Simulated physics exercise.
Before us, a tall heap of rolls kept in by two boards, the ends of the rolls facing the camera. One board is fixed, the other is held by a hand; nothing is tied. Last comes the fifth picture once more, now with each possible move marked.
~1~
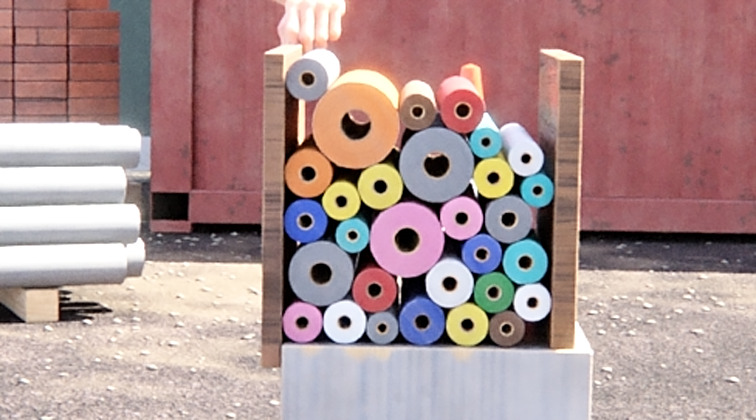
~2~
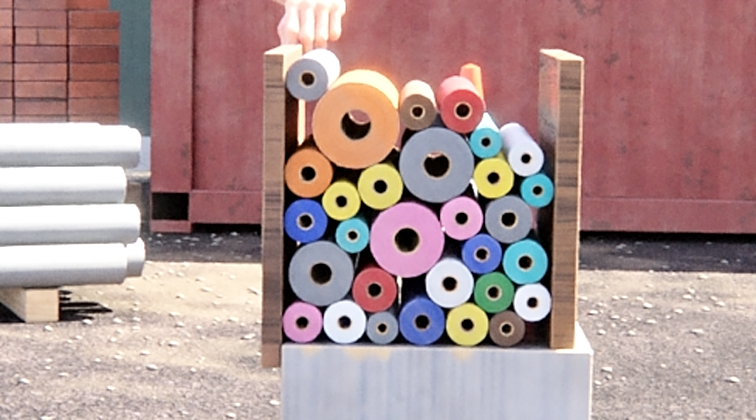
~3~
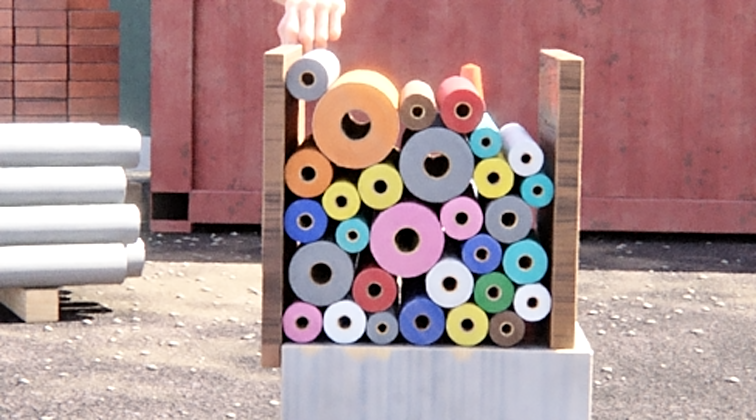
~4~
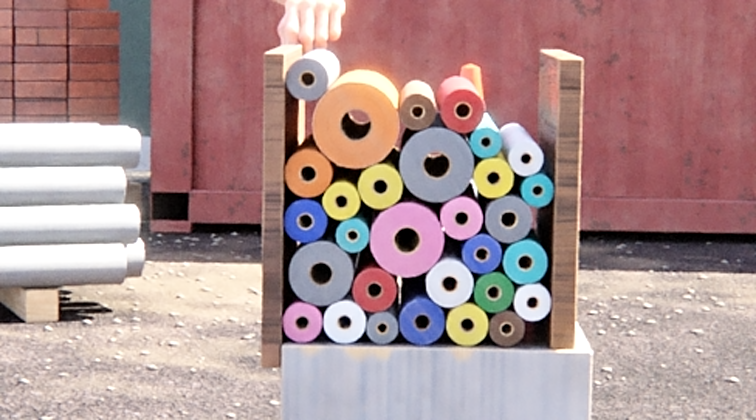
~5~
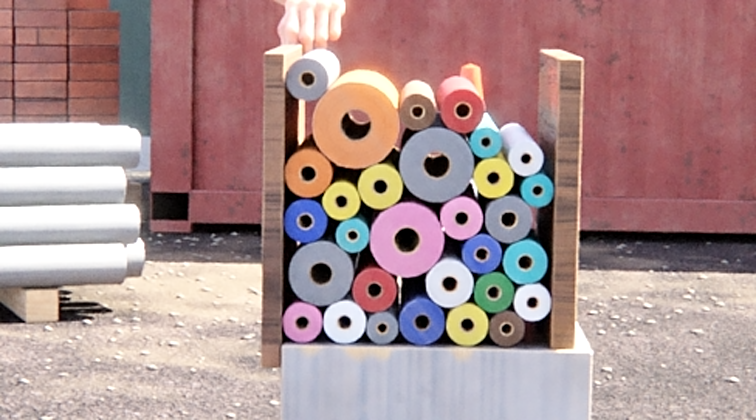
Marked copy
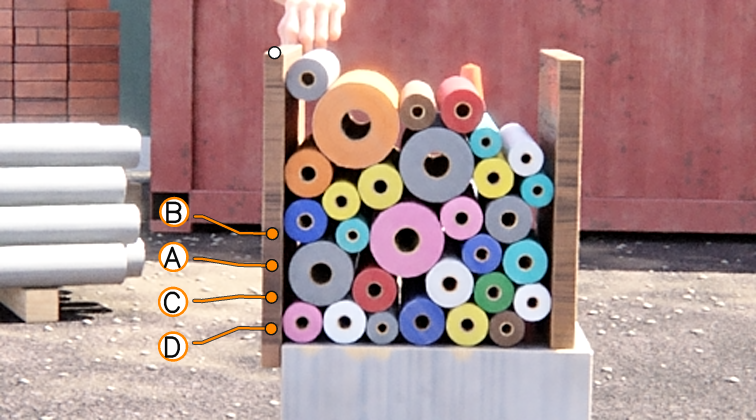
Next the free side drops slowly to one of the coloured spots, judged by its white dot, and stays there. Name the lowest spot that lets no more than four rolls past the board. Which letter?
The lowest mark that will do is B.
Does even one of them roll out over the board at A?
Yes, at A.
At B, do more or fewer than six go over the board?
Fewer than six.
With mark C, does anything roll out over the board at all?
Yes, at C.
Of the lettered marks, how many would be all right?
One of the four.
On the marked copy, A at (272, 265); B at (272, 234); C at (271, 297); D at (271, 328); the white dot at (274, 53).
With B. Early on, top of the board (285, 134).
Further on, top of the board (284, 225).
At the end, top of the board (283, 233), four out over the board.
As for the rest, A more than four out over the board; C more than four out over the board; D more than four out over the board.
